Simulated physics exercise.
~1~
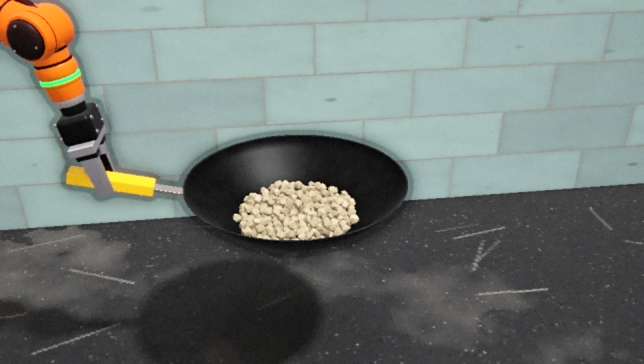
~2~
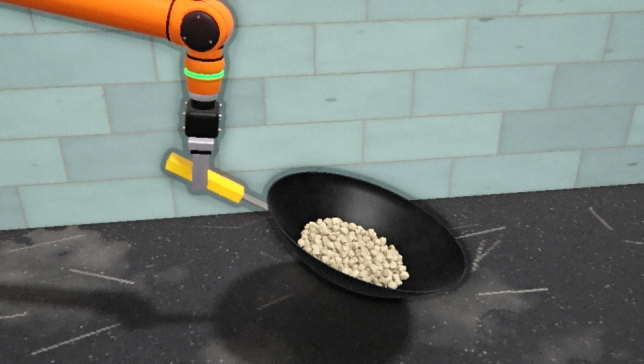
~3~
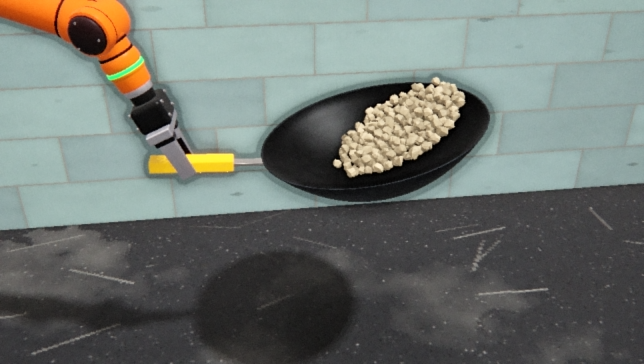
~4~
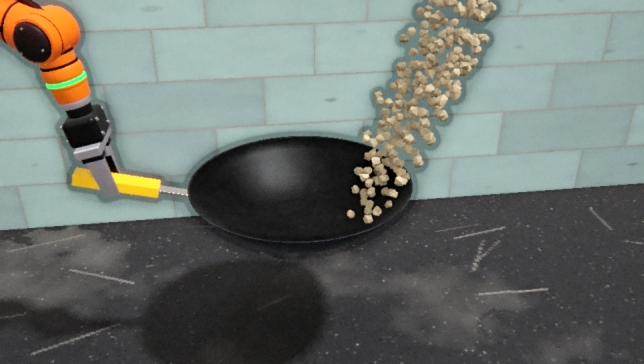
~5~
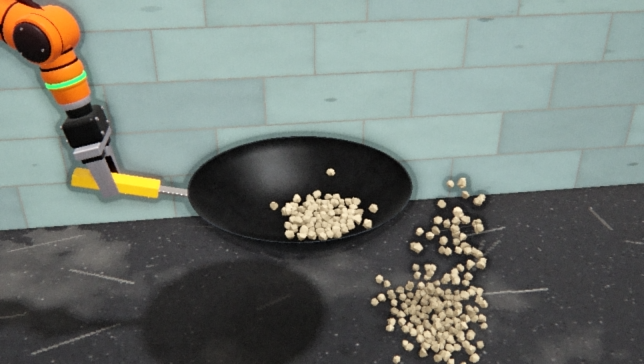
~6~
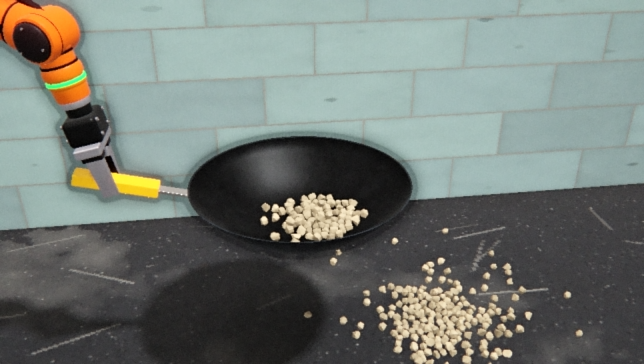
Orange robot arm tossing pale pebbles from a tilting black wok, some landing back inside but most scattering across the dark countertop.
